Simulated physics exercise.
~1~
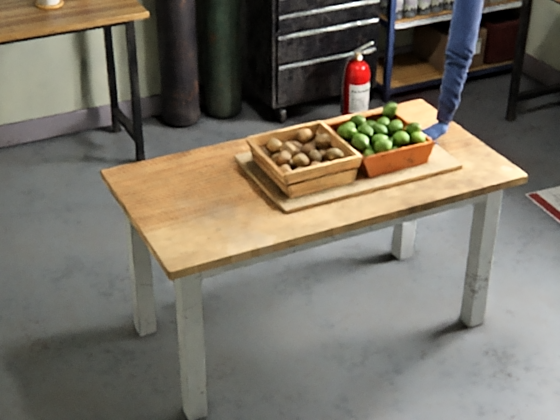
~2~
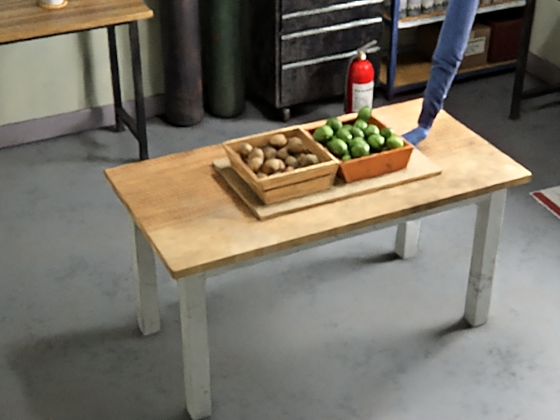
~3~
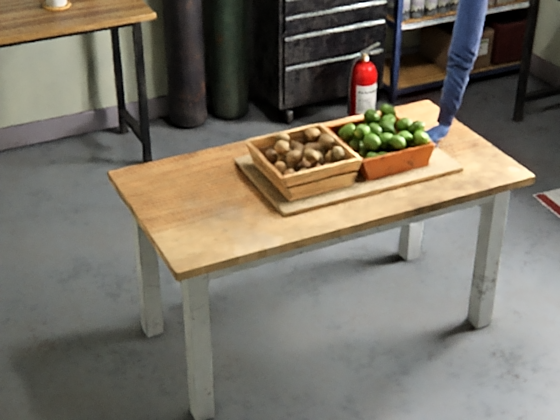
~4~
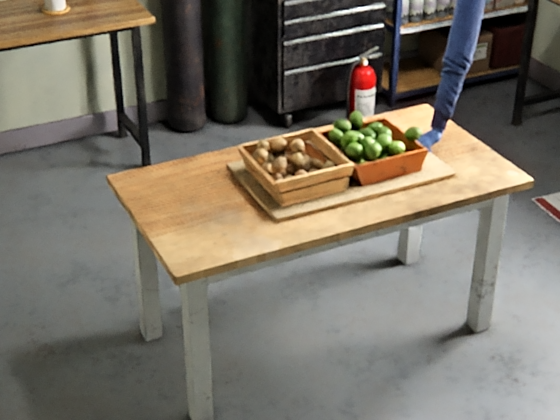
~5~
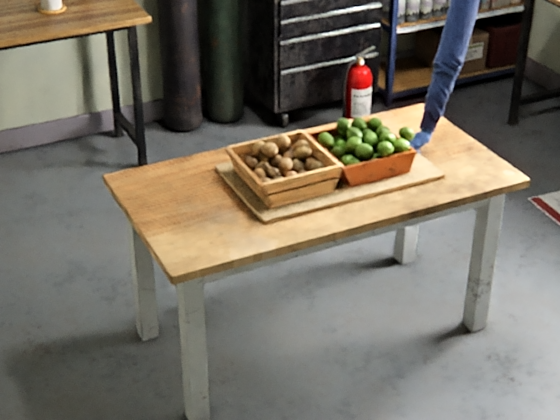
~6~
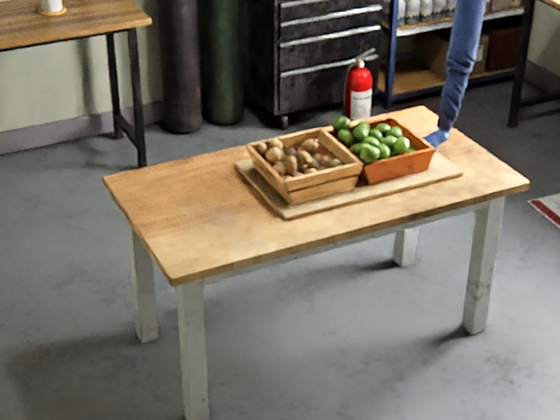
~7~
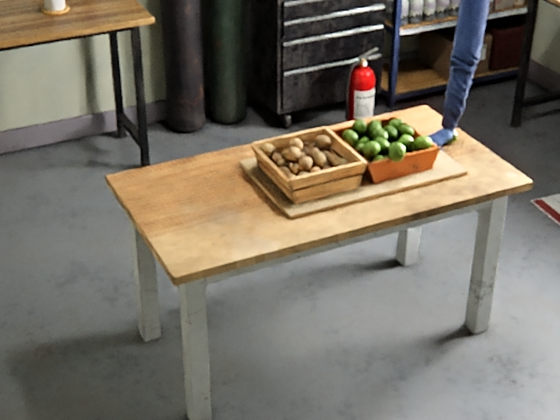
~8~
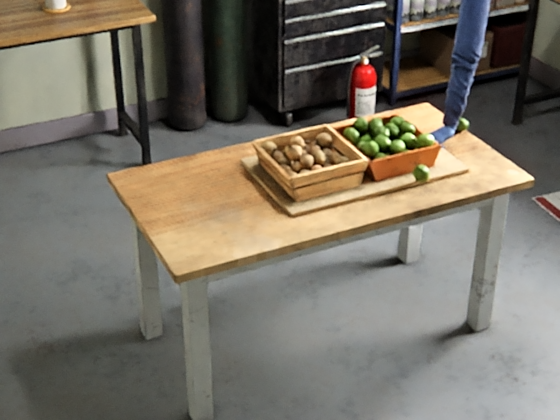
The clip shows a blue-sleeved arm sliding a board back and forth on a wooden table, carrying a wooden crate of brown, potato-like items and an orange crate of limes, until a couple of limes spill beside the orange crate while the brown items stay in place.
